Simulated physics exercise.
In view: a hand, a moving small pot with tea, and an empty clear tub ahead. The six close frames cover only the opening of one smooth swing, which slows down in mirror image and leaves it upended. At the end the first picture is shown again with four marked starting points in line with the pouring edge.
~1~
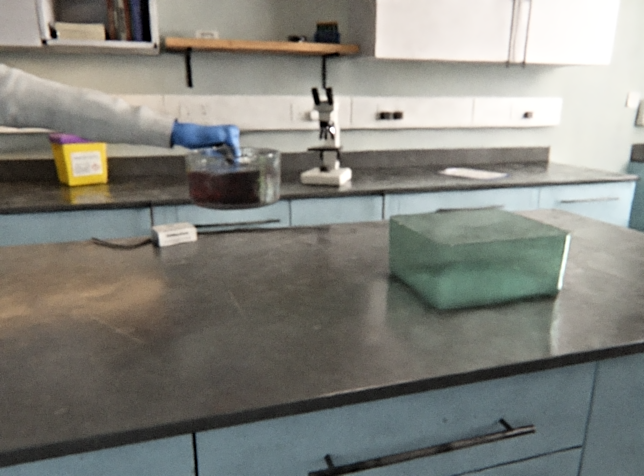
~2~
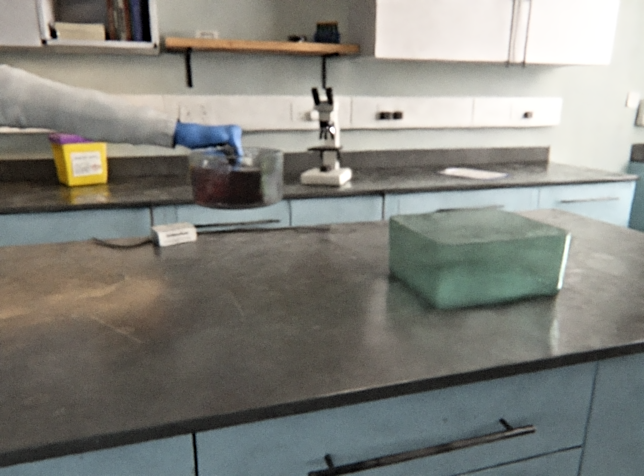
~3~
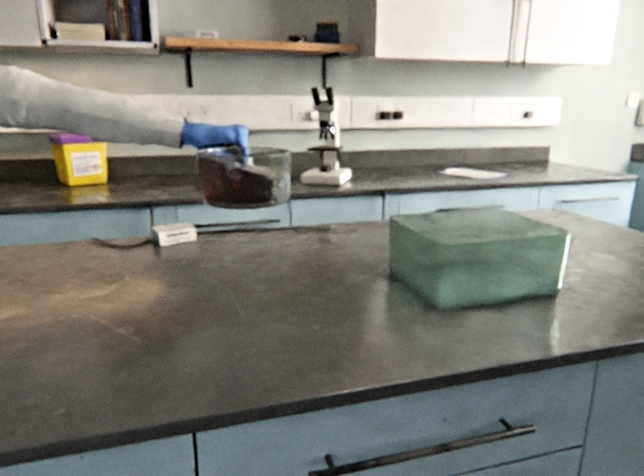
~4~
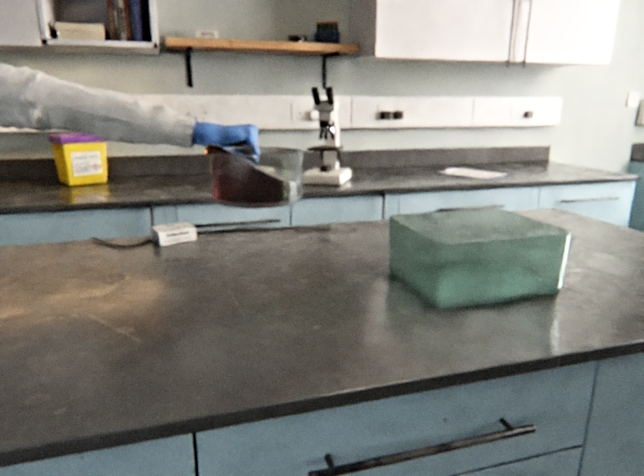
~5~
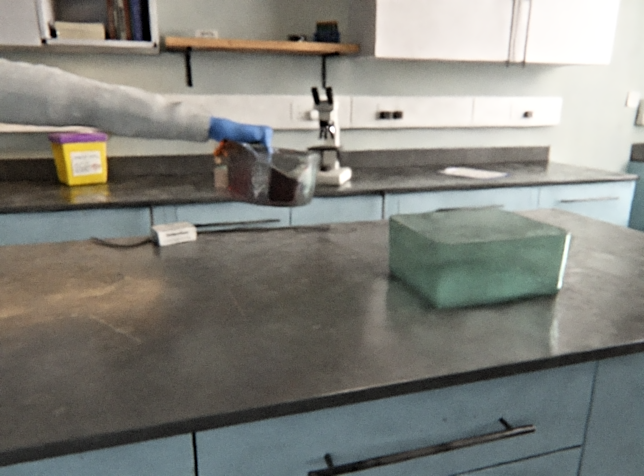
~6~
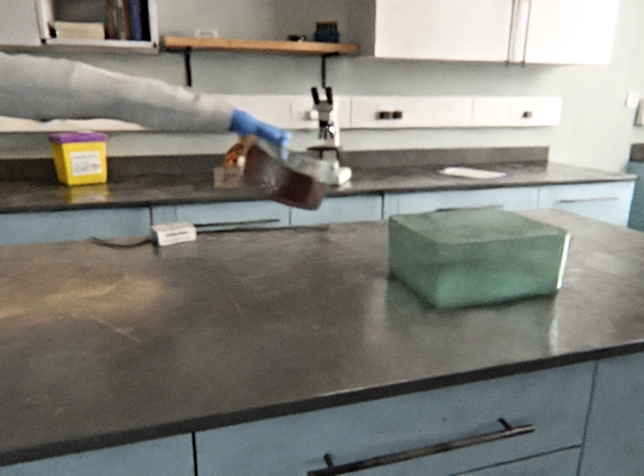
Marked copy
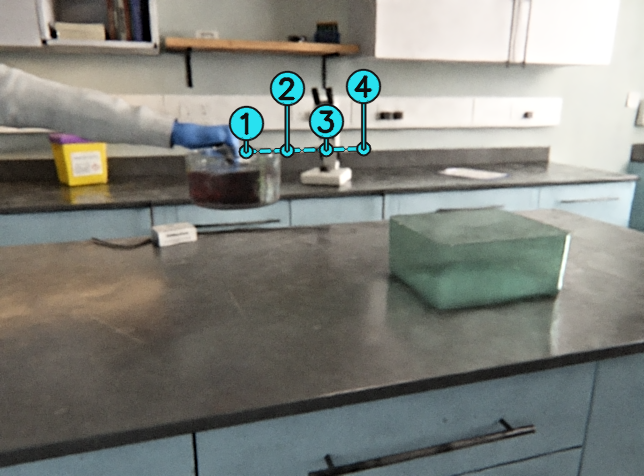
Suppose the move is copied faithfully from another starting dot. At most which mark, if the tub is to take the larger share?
I would pick dot 3.
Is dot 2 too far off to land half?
Yes, it does.
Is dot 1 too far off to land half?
Yes.
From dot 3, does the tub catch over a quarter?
Yes.
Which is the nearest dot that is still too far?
It is 2.
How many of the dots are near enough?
Two of them.
On the marked copy, 1 at (246, 151); 2 at (287, 150); 3 at (326, 149); 4 at (363, 148).
With 1, about 0 % lands in the tub, 99 % falls short.
With 2, about 31 % lands in the tub, 64 % falls short and 5 % goes beside or beyond.
With 3, about 68 % lands in the tub, 25 % falls short and 7 % goes beside or beyond.
With 4, about 87 % lands in the tub, 8 % falls short and 5 % goes beside or beyond.
